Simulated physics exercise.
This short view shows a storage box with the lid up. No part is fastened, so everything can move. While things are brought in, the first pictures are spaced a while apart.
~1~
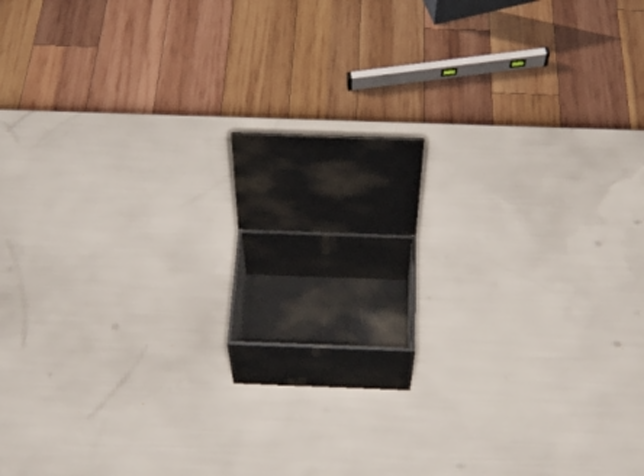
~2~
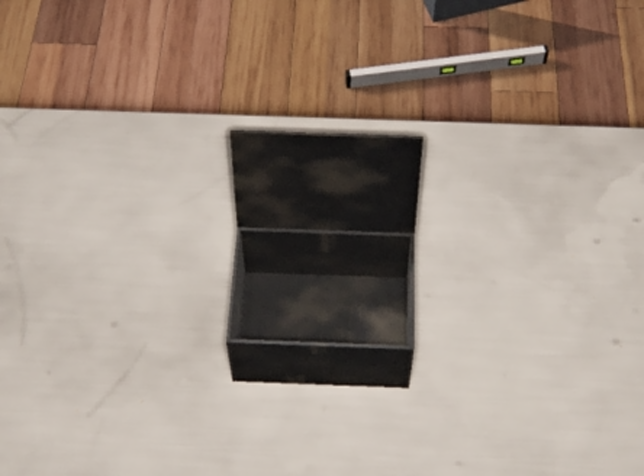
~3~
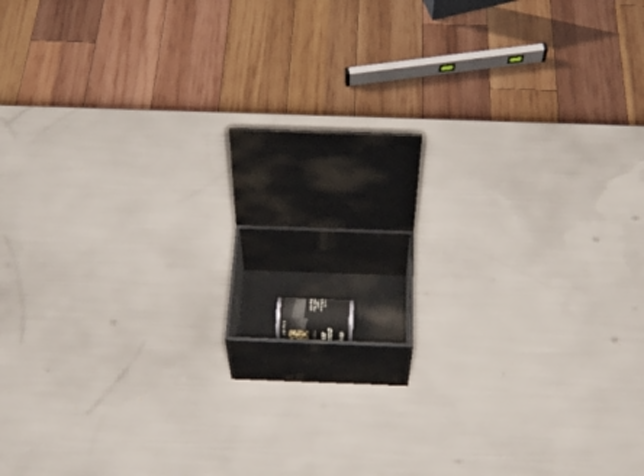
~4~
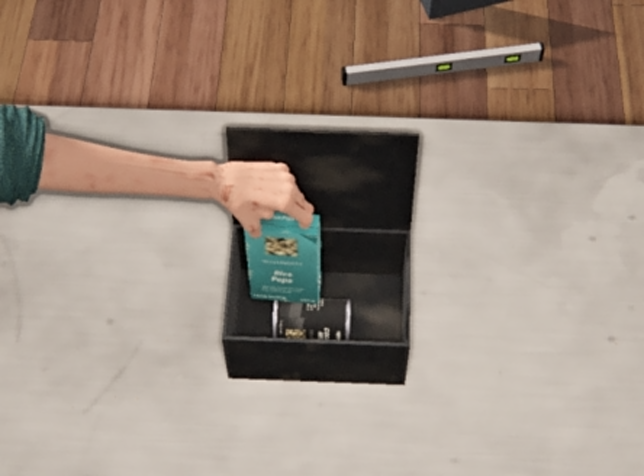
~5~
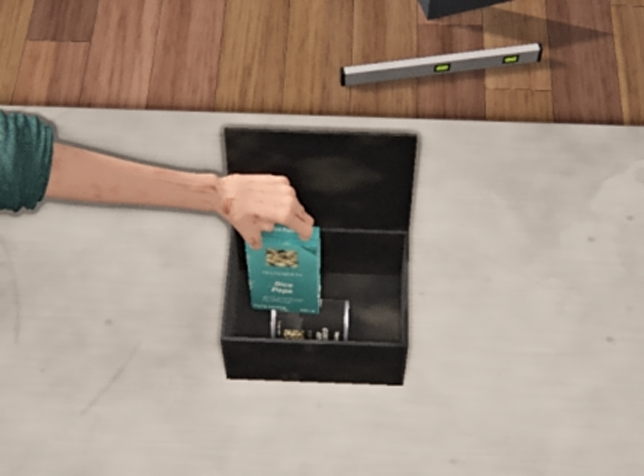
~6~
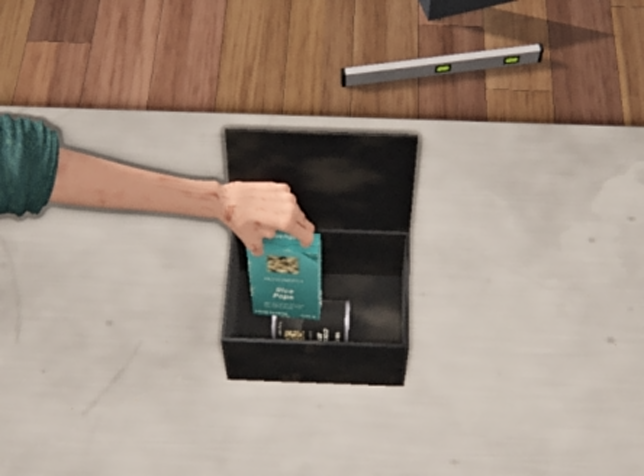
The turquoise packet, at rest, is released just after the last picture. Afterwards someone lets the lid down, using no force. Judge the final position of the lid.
The lid finishes raised off the rim.
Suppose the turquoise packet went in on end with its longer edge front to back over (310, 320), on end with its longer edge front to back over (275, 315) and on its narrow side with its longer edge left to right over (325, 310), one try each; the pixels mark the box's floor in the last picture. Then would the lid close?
First try leaves it partly open, second try leaves it partly open, third try leaves it shut.
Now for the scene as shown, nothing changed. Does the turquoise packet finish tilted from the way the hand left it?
Simply put, it gets tilted.
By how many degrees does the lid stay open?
About 80° above the rim.
Then, 0.90 s past the last view, lid starting down; turquoise packet rocked 36° from its first pose near (289, 251).
Then, 2.50 s past the last view, lid 83° above the rim; turquoise packet rocked 64° from its first pose near (287, 283); black tin displaced about its own width.
Finally, lid 80° above the rim; down or leaning hard in the box, turquoise packet; moved from the start, black tin. Final places as the last picture's camera would see them, turquoise packet near (288, 286).
